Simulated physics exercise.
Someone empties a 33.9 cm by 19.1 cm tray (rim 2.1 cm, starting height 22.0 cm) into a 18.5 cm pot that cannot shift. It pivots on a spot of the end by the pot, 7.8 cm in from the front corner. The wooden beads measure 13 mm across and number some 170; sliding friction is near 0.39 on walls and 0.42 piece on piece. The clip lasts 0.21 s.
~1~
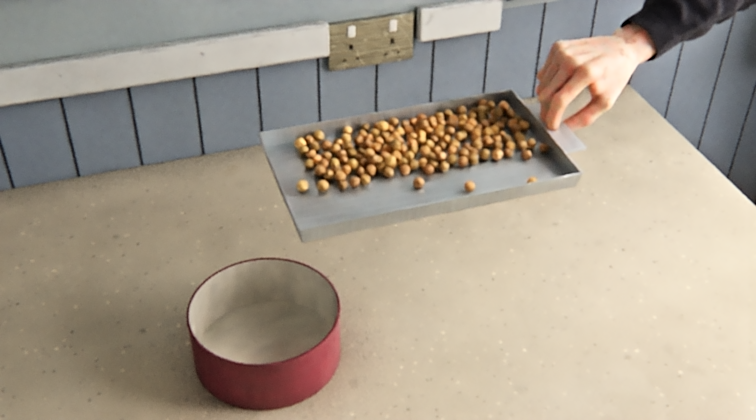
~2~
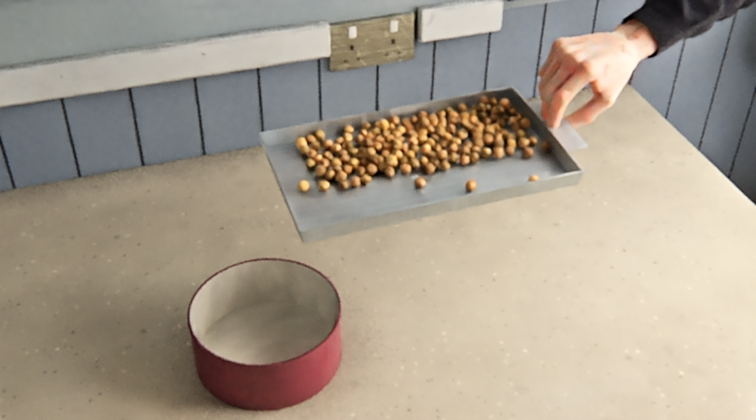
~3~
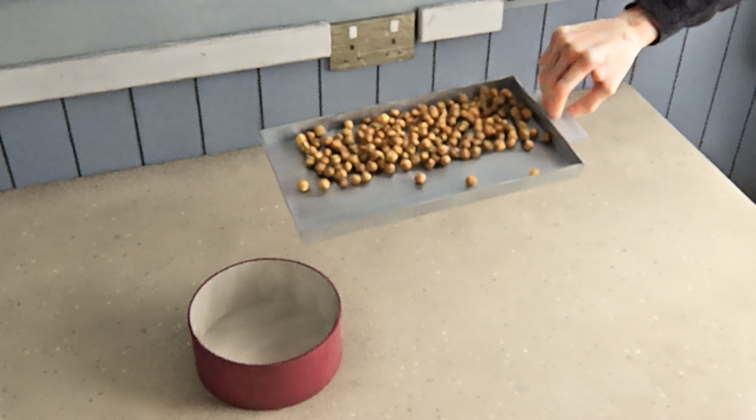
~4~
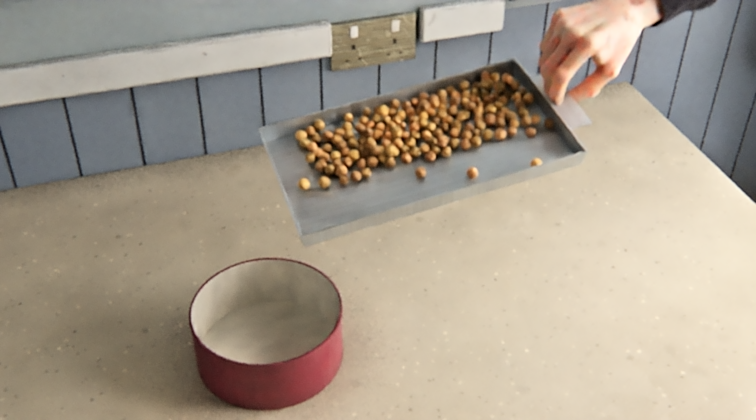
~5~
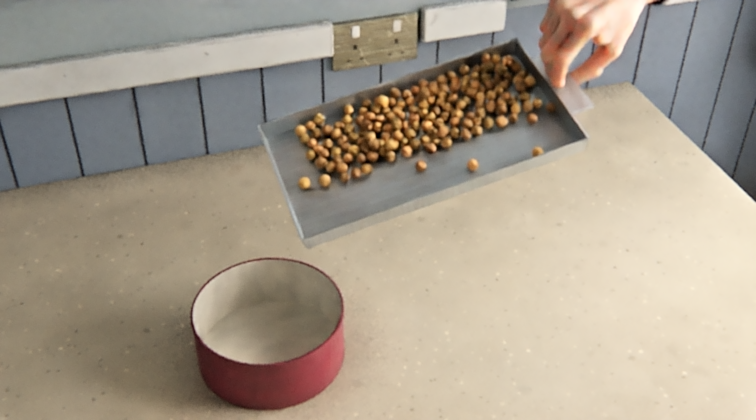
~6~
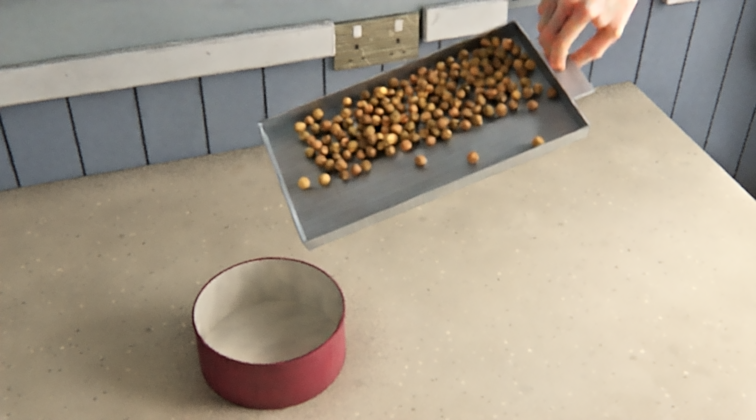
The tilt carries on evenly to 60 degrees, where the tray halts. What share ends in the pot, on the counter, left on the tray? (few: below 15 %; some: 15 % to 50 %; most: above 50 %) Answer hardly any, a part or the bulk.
Pot a part, counter a part, tray a part.
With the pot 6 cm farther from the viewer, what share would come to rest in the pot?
In that case some 5 per cent.
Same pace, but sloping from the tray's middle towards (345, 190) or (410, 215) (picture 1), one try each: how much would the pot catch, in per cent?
Some 25 and 10 per cent.
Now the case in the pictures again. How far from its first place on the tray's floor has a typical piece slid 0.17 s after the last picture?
Roughly 3 cm.
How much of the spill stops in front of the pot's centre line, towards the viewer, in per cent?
About 90 per cent.
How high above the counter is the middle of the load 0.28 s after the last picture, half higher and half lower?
About 30 cm.
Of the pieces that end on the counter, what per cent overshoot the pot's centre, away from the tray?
Some 80 per cent.
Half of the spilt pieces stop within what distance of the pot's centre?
About 32 cm.
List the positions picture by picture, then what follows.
In the first picture, tray tilt 0 degrees, front corners at (302, 227) and (578, 171); middle of the pieces at (421, 141); pot at (264, 308).
In the second picture, tray tilt 1 degrees, front corners at (302, 228) and (580, 170); middle of the pieces at (422, 140).
In the third picture, tray tilt 4 degrees, front corners at (302, 230) and (581, 162), lowest corner left front; middle of the pieces at (422, 134).
In the fourth picture, tray tilt 8 degrees, front corners at (302, 233) and (583, 150), lowest corner left front; middle of the pieces at (423, 124).
In the fifth picture, tray tilt 14 degrees, front corners at (303, 237) and (585, 137), lowest corner left front; middle of the pieces at (423, 114).
In the sixth picture, tray tilt 19 degrees, front corners at (305, 239) and (585, 124), lowest corner left front; middle of the pieces at (422, 104); pot at (269, 308).
Then, 0.17 s after the last picture, tilt 41 degrees; the tray holds 100 %, the pot 0 %.
Then, 0.28 s after the last picture, tilt 55 degrees; the tray holds 100 %, the pot 0 %.
Then, 0.52 s after the last picture, tilt 60 degrees; the tray holds 55 %, the pot 0 %.
In the end, pot 30 %, counter 30 %, tray 40 %.
